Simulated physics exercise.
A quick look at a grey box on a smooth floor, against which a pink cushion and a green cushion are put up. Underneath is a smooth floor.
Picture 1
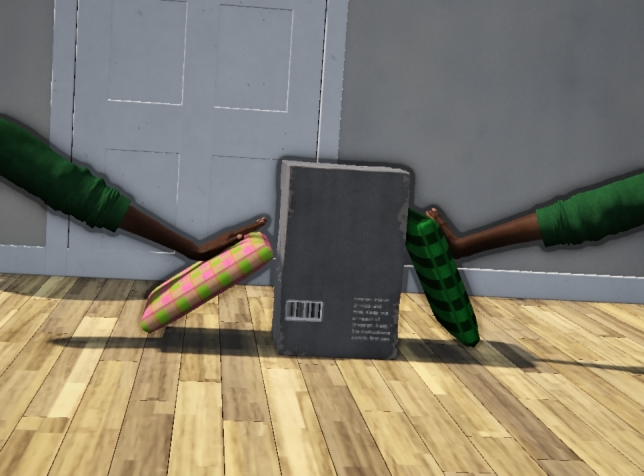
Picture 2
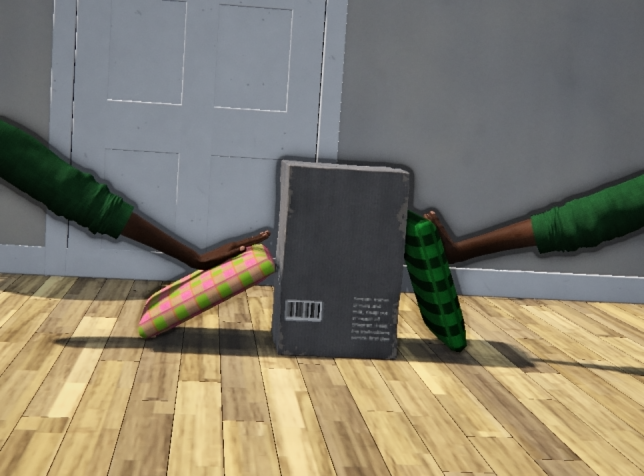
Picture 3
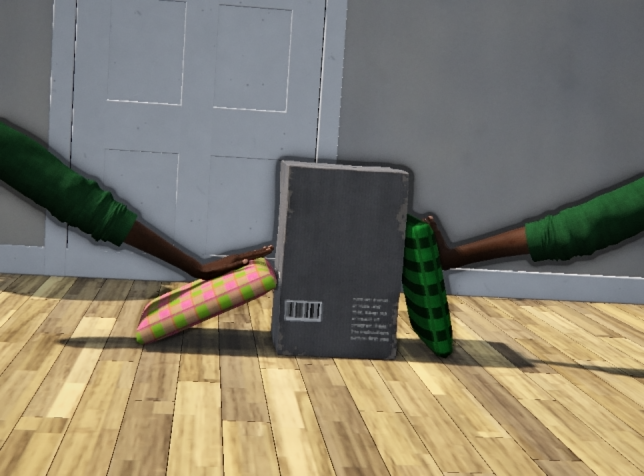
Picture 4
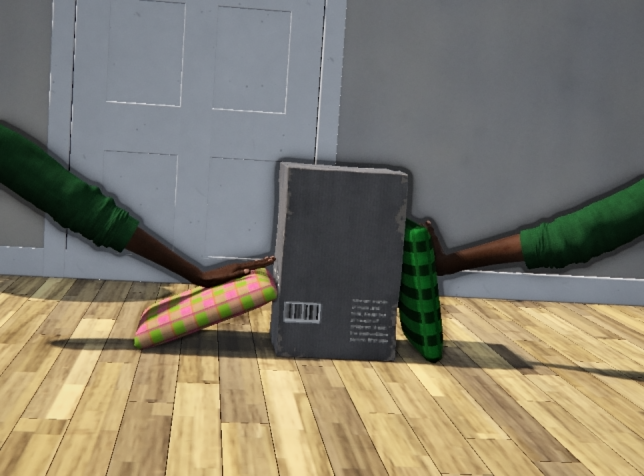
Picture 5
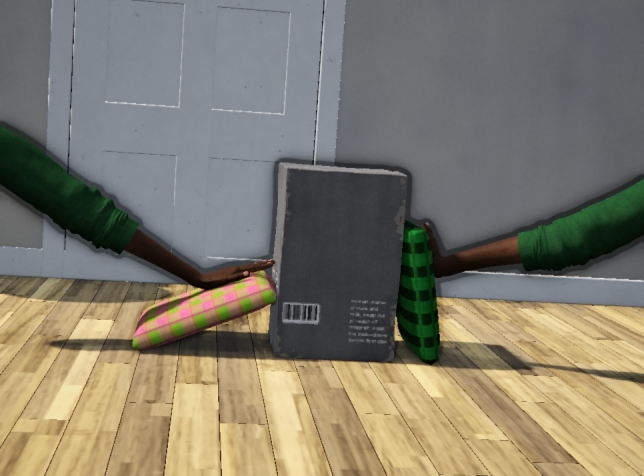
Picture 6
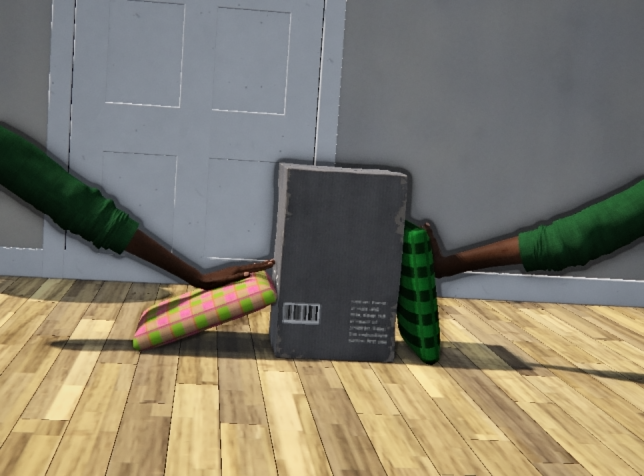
Two green-sleeved arms lower a pink cushion and straighten a green one against a grey box.
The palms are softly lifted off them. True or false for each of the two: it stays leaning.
Pink cushion - false; green cushion - true.
Then, 0.24 s on from there, pink cushion flat on the floor near (201, 329); green cushion propped as before near (413, 288).
In the end, pink cushion flat on the floor near (201, 328); green cushion propped as before near (413, 288). The pink cushion slides down flat and the green cushion keeps leaning.
